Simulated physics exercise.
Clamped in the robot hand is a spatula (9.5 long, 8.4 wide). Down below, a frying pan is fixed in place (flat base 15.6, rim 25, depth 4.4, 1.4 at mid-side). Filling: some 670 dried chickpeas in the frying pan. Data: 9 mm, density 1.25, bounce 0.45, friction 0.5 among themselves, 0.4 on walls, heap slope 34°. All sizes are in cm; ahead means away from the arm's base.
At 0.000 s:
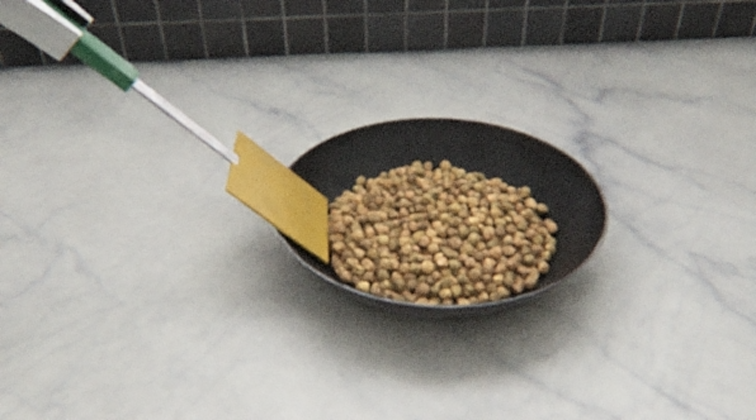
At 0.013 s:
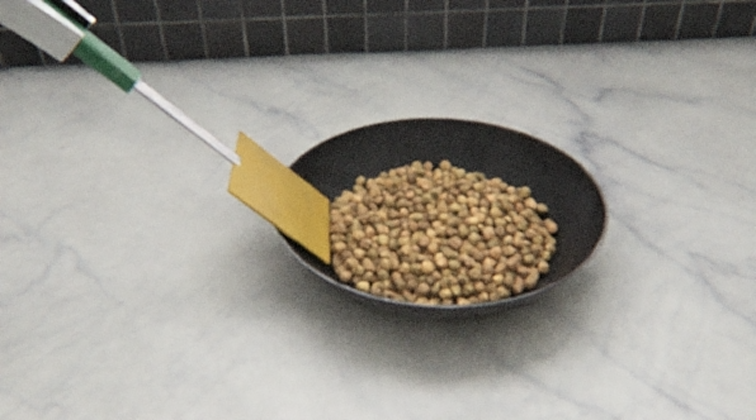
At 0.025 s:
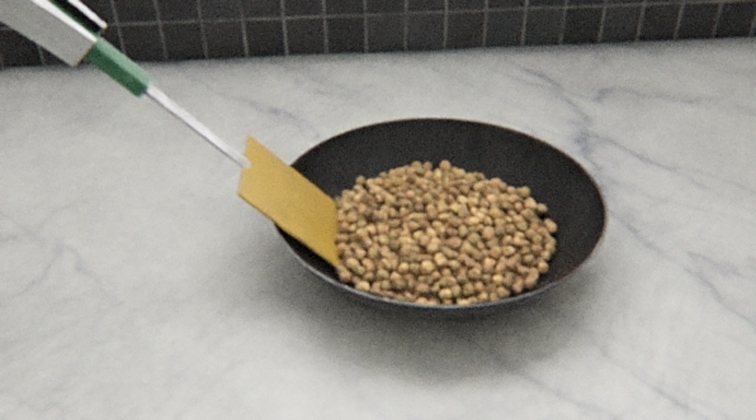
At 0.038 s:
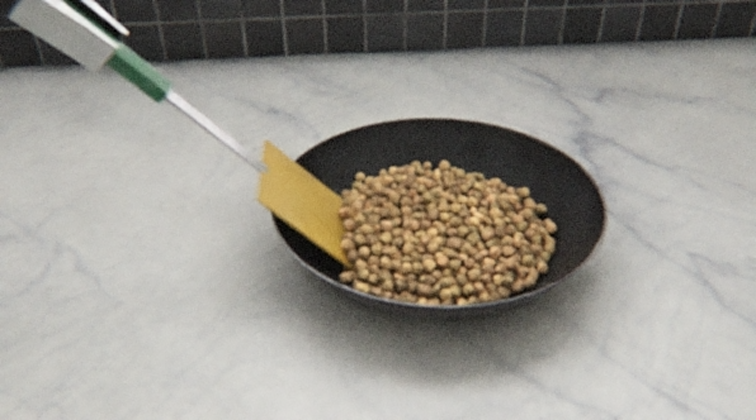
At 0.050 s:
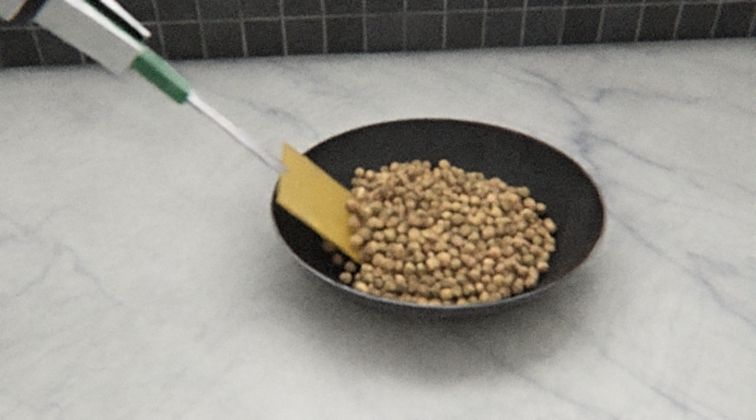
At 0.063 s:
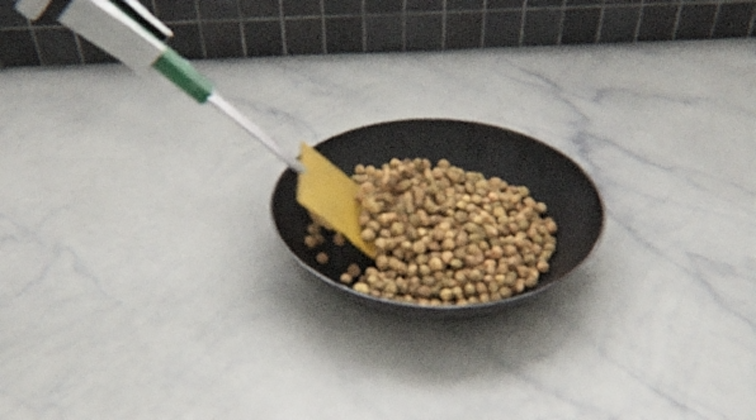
A robot arm held a yellow spatula at the left edge of a dark frying pan of chickpeas, then slid it a short way right, nudging the pile while a few chickpeas slipped behind it.
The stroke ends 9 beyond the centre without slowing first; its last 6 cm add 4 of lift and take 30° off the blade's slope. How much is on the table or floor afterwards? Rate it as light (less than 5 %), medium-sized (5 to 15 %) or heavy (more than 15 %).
Rated heavy.
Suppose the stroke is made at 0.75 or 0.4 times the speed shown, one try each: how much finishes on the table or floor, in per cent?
Some 20 and 10 per cent.
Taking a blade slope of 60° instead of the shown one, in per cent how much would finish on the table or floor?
My guess is close to 25 per cent.
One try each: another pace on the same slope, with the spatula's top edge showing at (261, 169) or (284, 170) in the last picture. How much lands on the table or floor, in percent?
10 % and 20 %.
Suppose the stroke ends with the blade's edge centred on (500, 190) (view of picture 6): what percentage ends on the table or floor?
Roughly 10 per cent.
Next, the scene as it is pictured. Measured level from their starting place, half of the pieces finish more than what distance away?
Distance: Around 4 cm.
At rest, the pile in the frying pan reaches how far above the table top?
Height at the end: Around 4.0 cm.
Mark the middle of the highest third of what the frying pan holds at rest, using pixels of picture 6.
Near (517, 220).
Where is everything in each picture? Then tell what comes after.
Spatula top edge at (232, 158), sloping 47°; upper third of the load around (436, 225), from x 330 to 550, top at y 165; 670 in the frying pan, in the first picture.
Spatula top edge at (234, 159), sloping 47°; upper third of the load around (436, 225), from x 330 to 550, top at y 165, in the second picture.
Spatula top edge at (244, 163), sloping 47°; upper third of the load around (433, 225), from x 330 to 550, top at y 165, in the third picture.
Spatula top edge at (262, 168), sloping 47°; upper third of the load around (419, 222), from x 335 to 550, top at y 165, in the fourth picture.
Spatula top edge at (281, 169), sloping 47°; upper third of the load around (419, 218), from x 325 to 550, top at y 165, in the fifth picture.
Spatula top edge at (301, 169), sloping 47°; upper third of the load around (420, 215), from x 310 to 550, top at y 165; 670 in the frying pan, in the sixth picture.
After 0.10 s, sloping 47°, highest piece 7 above the table; 669 in the frying pan, 1 on the blade or in flight.
After 0.13 s, sloping 39°, highest piece 10 above the table; 667 in the frying pan, 3 on the blade or in flight.
After 0.35 s, sloping 17°, highest piece 12 above the table; 496 in the frying pan, 78 on the table or floor, 96 on the blade or in flight.
After 1.40 s, sloping 17°, highest piece 4 above the table; 496 in the frying pan, 174 on the table or floor.
At rest, 496 in the frying pan, 174 on the table or floor. That is 26 % on the table or floor.
